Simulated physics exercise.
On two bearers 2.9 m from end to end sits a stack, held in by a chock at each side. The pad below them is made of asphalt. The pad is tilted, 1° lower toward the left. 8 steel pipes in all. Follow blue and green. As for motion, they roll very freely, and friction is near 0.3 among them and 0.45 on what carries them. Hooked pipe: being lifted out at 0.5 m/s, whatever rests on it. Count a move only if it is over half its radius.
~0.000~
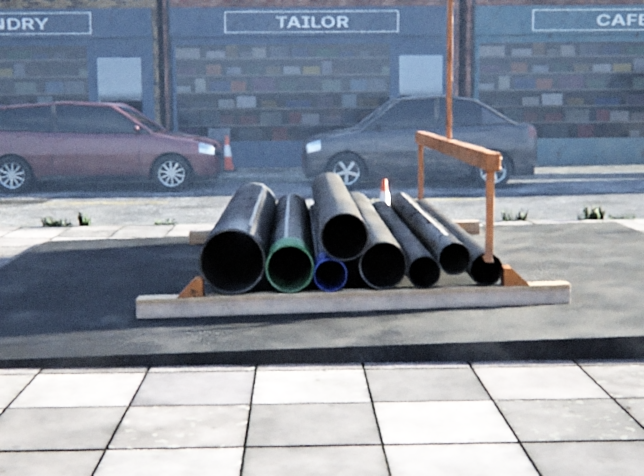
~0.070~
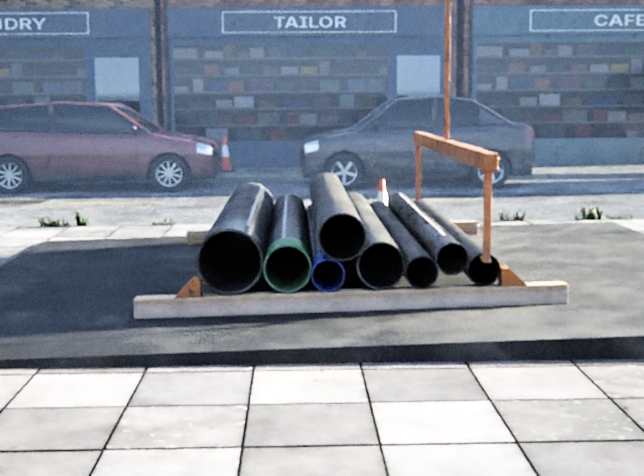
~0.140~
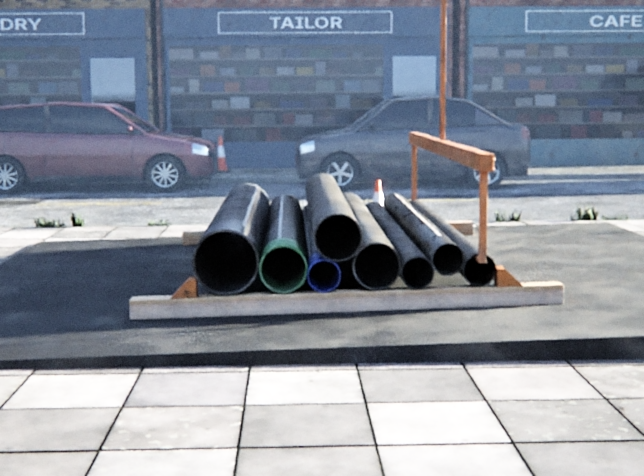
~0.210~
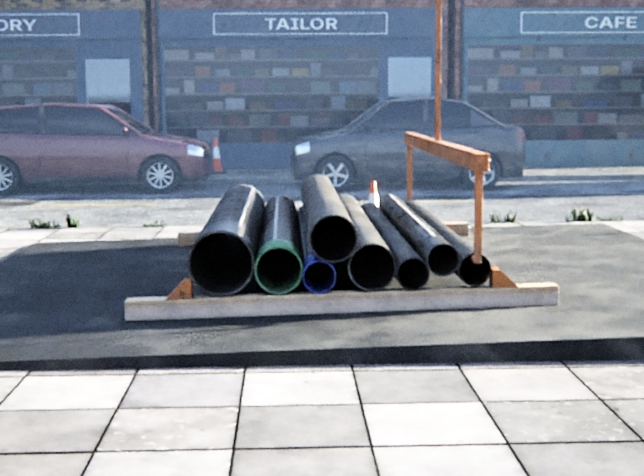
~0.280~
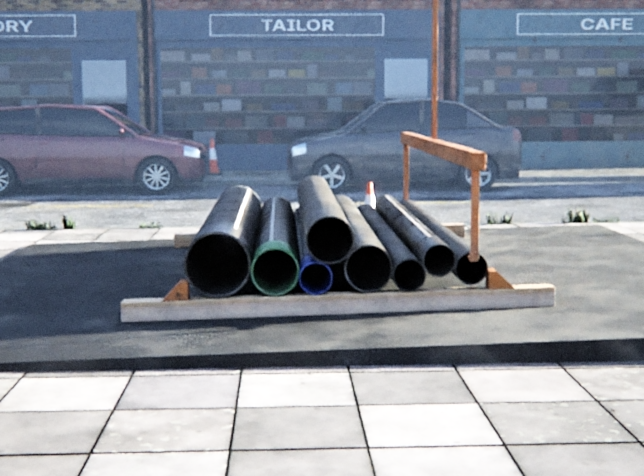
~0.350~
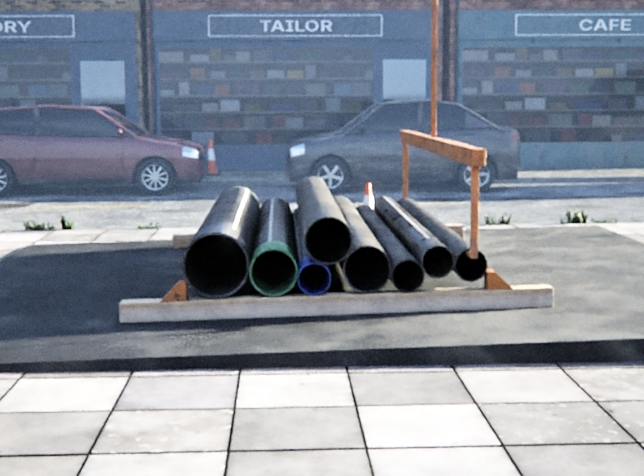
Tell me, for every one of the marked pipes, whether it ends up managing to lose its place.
Here it is: Blue - it does not, green - it does not.
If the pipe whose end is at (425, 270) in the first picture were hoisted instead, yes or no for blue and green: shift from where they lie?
Under that setup, for blue it does not happen, and for green it does not happen.
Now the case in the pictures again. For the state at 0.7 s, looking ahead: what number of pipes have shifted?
Tally by then: 1.
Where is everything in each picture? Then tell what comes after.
In the first frame, blue (331, 275), green (290, 269); hooked one at (487, 270); the pad slopes 1° down to the left; 6 of the 8 form the bottom row.
In the second frame, blue (328, 276), green (287, 270); hooked one at (484, 270).
In the third frame, blue (324, 276), green (283, 270); hooked one at (480, 271).
In the fourth frame, blue (319, 277), green (279, 271); hooked one at (475, 270), up 1 cm.
In the fifth frame, blue (316, 279), green (275, 273); hooked one at (472, 269), up 3 cm.
In the sixth frame, blue (314, 279), green (274, 273); hooked one at (472, 266), up 5 cm.
Then, 0.7 s in, blue is where it was; green is unmoved; 1 out of place.
In the end (1.5 s), blue is unmoved; green is unmoved; 1 out of place.
